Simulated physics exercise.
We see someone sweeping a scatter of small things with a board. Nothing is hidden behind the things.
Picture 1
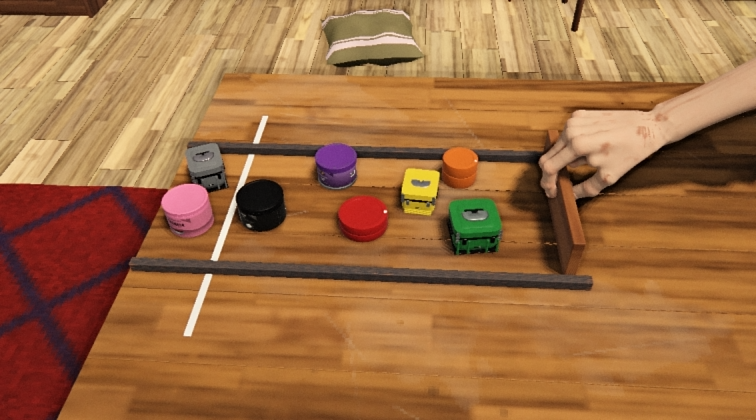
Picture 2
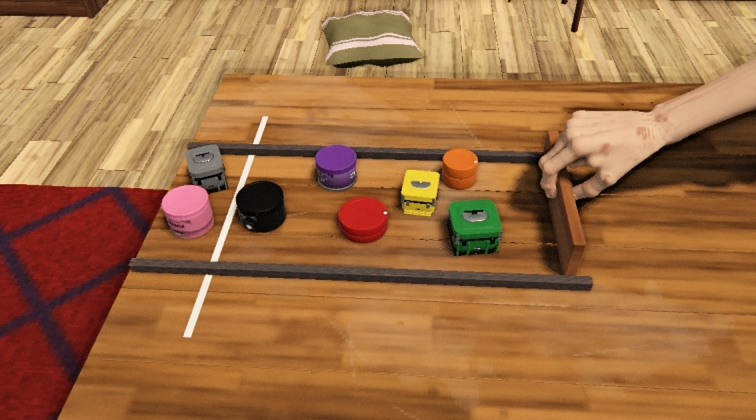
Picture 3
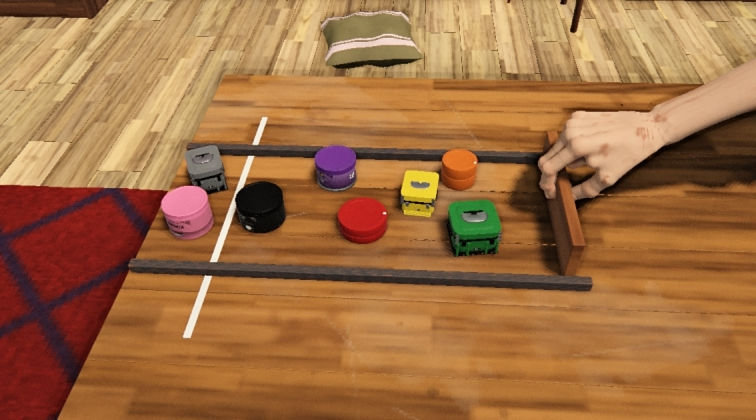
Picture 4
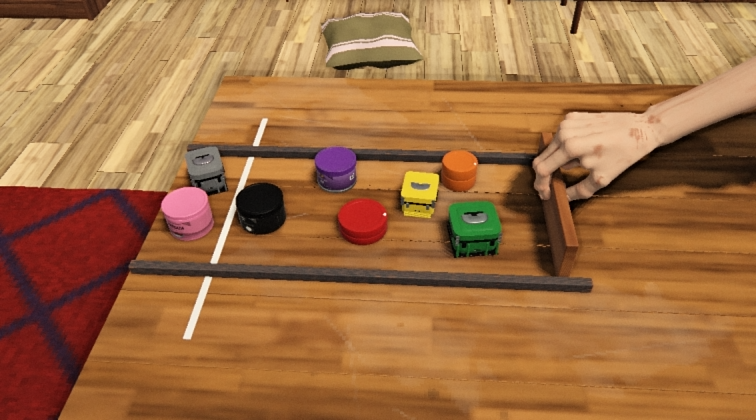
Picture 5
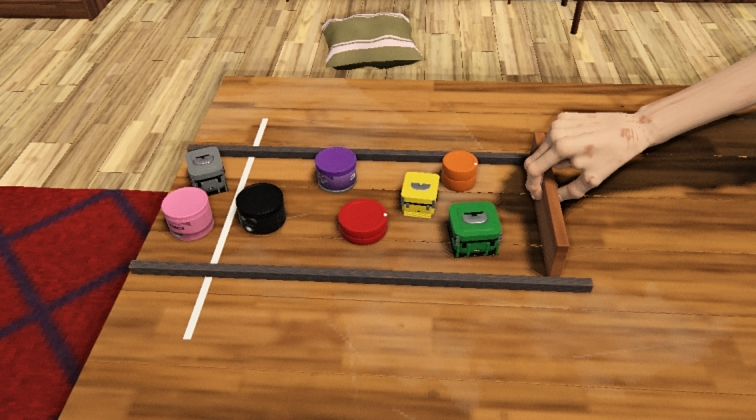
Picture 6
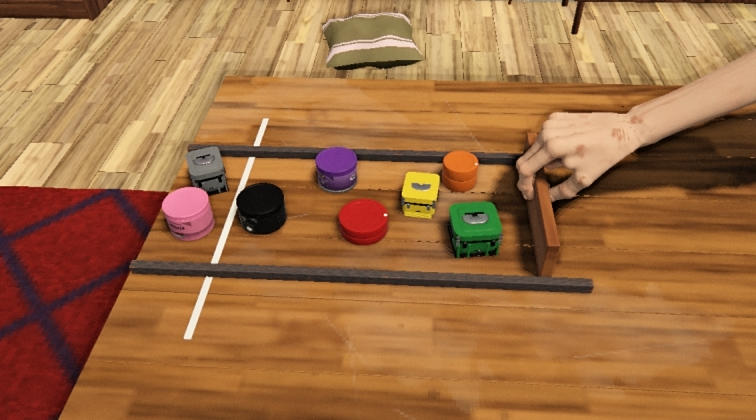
At the start, a hand holds a wooden board upright at the right end of two dark rails, with eight small colourful containers scattered between them, near and across a white strip. The hand then slides the board slightly left, without reaching the green and orange containers, while all the containers stay still.
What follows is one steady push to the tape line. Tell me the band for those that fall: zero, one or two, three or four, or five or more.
The number that fall off is three or four.
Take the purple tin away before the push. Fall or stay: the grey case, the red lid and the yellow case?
The grey case holds on; the red lid survives; the yellow case holds on.
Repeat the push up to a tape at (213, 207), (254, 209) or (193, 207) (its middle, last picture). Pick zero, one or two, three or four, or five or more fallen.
In that order: 3 or 4; 1 or 2; five or over.
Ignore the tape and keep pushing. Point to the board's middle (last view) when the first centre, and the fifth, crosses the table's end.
First at (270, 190), next at (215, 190).
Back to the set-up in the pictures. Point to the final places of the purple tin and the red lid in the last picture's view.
Near (190, 173) and (161, 216).
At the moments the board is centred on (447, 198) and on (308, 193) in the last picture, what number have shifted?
2 and 8.
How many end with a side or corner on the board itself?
That makes 3.
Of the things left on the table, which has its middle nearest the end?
Foremost is the red lid.
A little later, none off yet; grey case at rest near (207, 171); pink tub at rest near (189, 214); black tub at rest near (262, 209).
Next, none off yet; grey case at rest near (207, 171); pink tub at rest near (189, 214); black tub shifted a little near (247, 207).
Later still, none off yet; grey case shifted a little near (200, 159); pink tub shifted a little near (165, 216); black tub shifted well along near (193, 187).
When it is over, the number that fall off is three or four; down, black tub, pink tub and grey case.
